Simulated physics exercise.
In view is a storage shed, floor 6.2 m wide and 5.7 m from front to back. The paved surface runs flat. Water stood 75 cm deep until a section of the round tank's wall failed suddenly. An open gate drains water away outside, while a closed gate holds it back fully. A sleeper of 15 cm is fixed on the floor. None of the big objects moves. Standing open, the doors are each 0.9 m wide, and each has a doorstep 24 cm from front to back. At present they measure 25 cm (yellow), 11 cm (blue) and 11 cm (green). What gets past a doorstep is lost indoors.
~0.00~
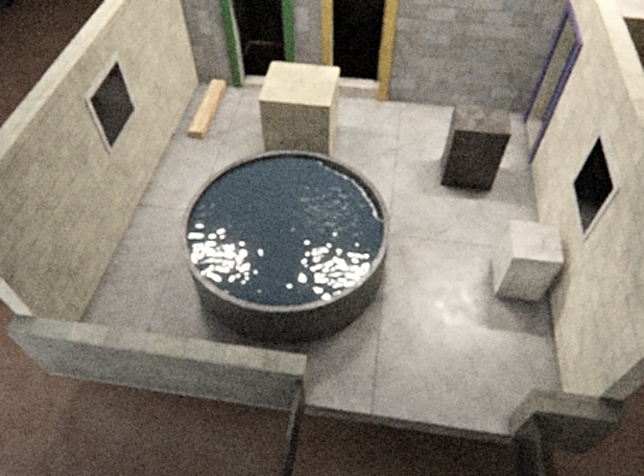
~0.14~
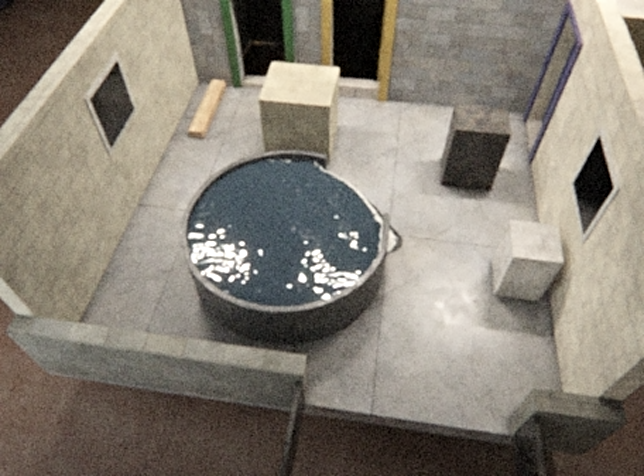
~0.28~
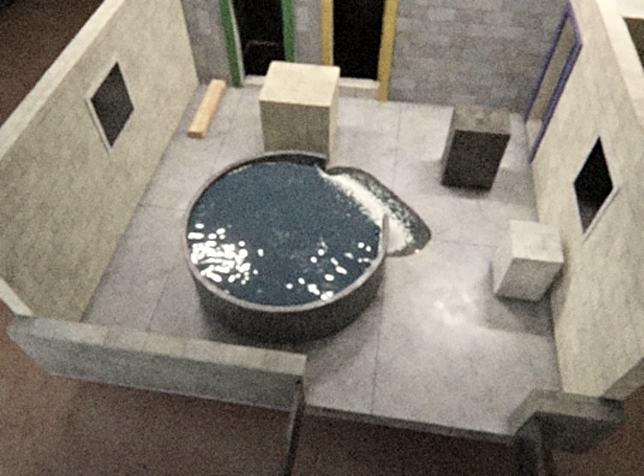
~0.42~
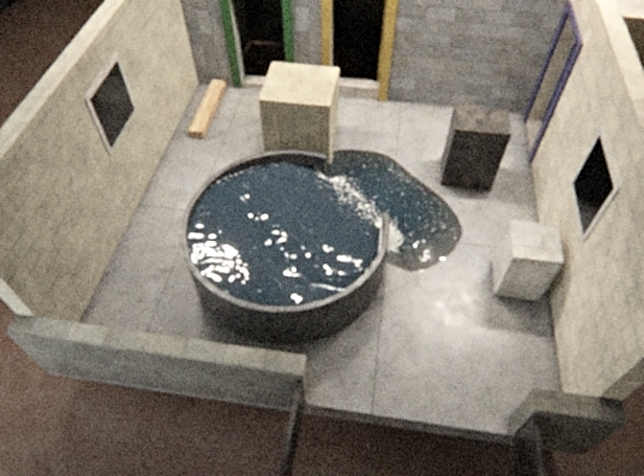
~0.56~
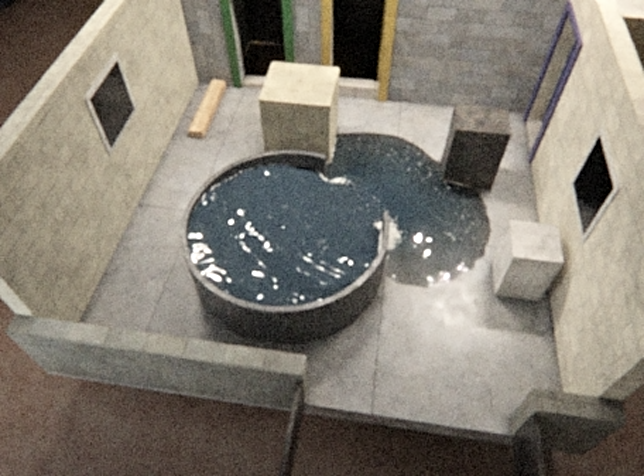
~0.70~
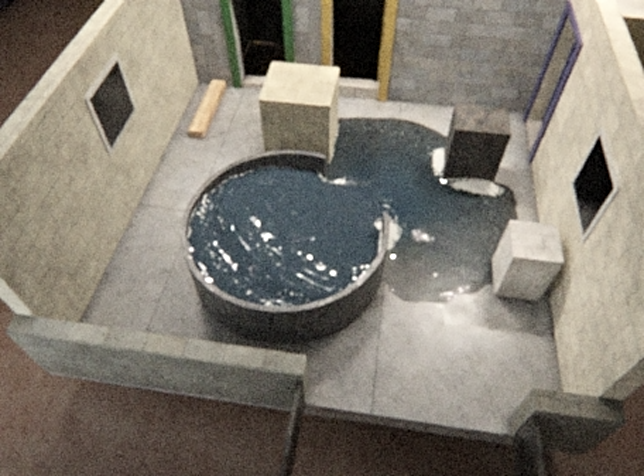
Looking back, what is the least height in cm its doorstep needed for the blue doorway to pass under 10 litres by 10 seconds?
Some 35 cm would have done it.
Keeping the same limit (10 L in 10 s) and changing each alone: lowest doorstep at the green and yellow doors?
Close to 12.5 cm (green) and close to 21 cm (yellow).
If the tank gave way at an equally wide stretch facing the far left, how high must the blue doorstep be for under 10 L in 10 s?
In that case you'd want it roughly 26 cm high.
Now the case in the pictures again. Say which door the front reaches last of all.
Last: Green.
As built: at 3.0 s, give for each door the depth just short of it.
Depth at yellow 19 cm, at blue 29 cm, at green 5 cm.
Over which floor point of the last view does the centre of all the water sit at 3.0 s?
I'd say around (375, 203).
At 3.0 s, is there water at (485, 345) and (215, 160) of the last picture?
Spot one: Awash, spot two: Bone dry.
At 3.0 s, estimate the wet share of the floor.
Approximately 55 %.
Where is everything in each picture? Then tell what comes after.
In the first frame, still water, 75 cm deep, in the round tank at (286, 225); the blue door at (548, 92) is dry.
In the second frame, water pours out on the far side and has run 0.3 m, to (395, 236); about 9 cm deep outside, 75 cm at the back.
In the third frame, water pours out on the far side and has run 0.8 m, to (424, 230); about 11 cm deep outside, 75 cm at the back.
In the fourth frame, the gap is on the far side, the front 1.3 m out at (448, 212); the back of the round tank holds 75 cm.
In the fifth frame, the gap is on the far side, the front 1.9 m out at (471, 190); the back of the round tank holds 75 cm.
In the sixth frame, the gap is on the far side, the front 2.4 m out at (509, 194); the back of the round tank holds 74 cm; the blue door at (548, 92), 3.5 m from the gap, is still 1.3 m from the nearest water.
After 1.4 s water covers 40 % of the floor, deepest (48 cm) near (432, 108); 2 cm at the blue door, 0 litres in over its 11 cm doorstep.
After 3.0 s water covers 55 % of the floor, deepest (40 cm) near (422, 108); 29 cm at the blue door, 108 litres in over its 11 cm doorstep.
After 10.0 s water covers 95 % of the floor, deepest (15 cm) near (203, 369); 11 cm at the blue door, 317 litres in over its 11 cm doorstep.
At the blue door as built, the water arrived by 1.4 s and peaked near 30 cm at 2.6 s.
With a doorstep of 28.5 cm, 36 litres would have come in within the 10 s; with 38 cm, 4 litres. So under 10 litres takes about 35 cm.
